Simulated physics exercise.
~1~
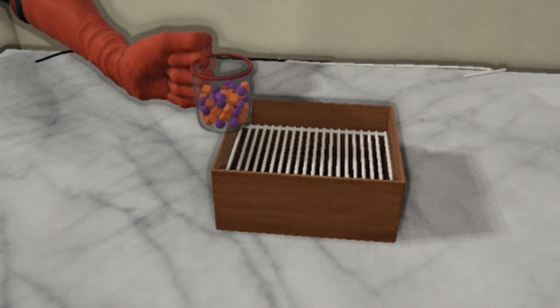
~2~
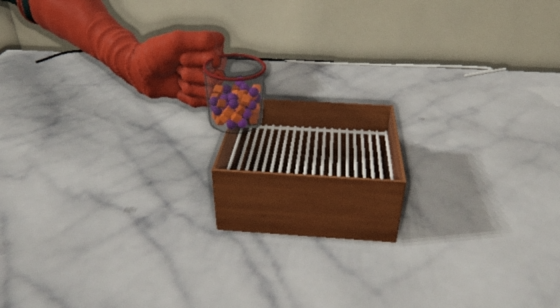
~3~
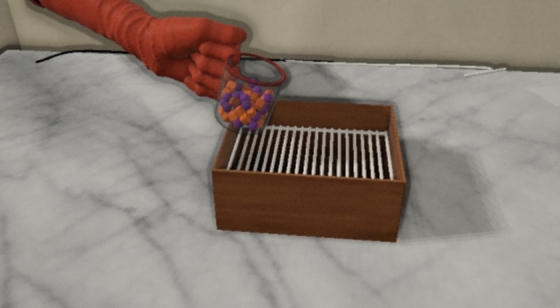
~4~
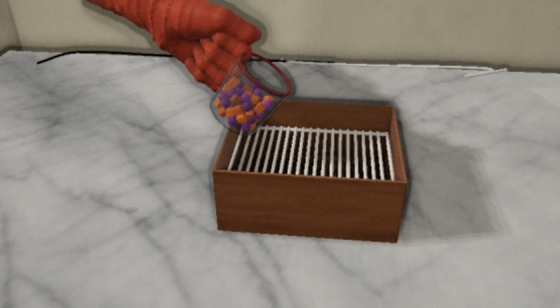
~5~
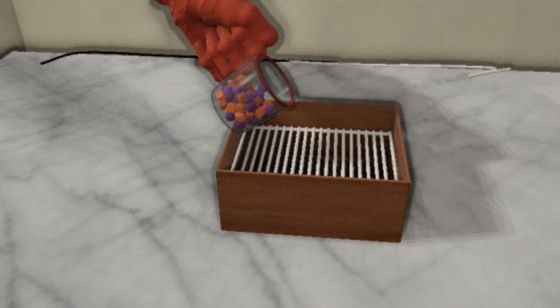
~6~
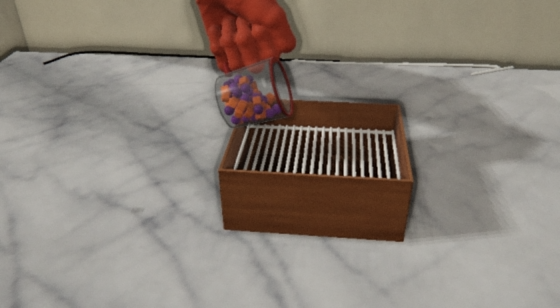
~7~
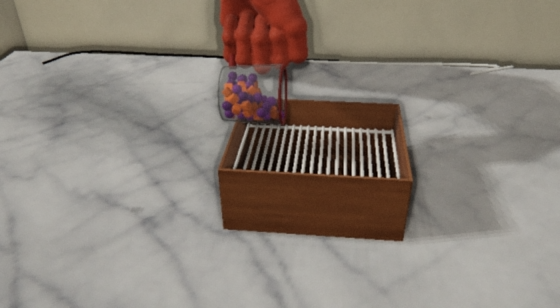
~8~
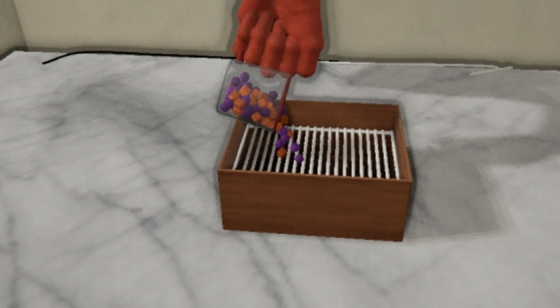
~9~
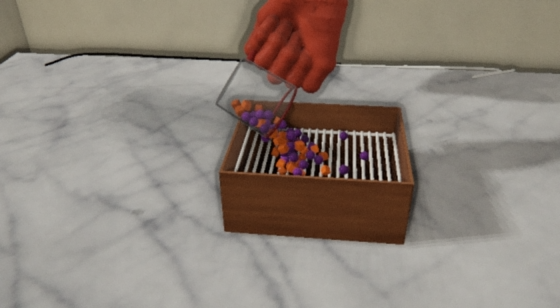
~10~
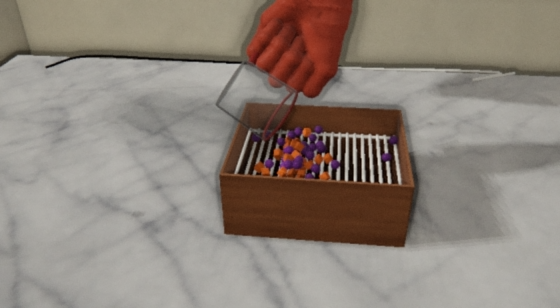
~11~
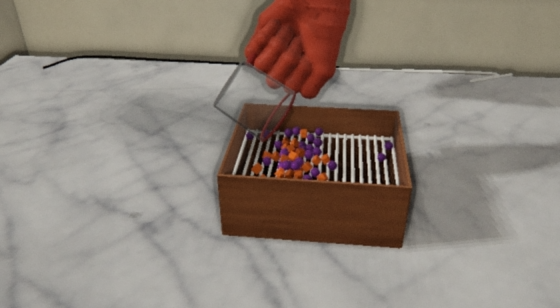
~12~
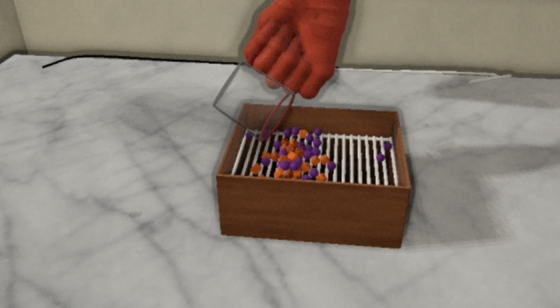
A red-gloved hand carried a clear cup of purple and orange balls rightward over a wooden box with a white wire rack, then tipped it until everything tumbled out, and both colours ended up resting in a scattered heap on the wires.
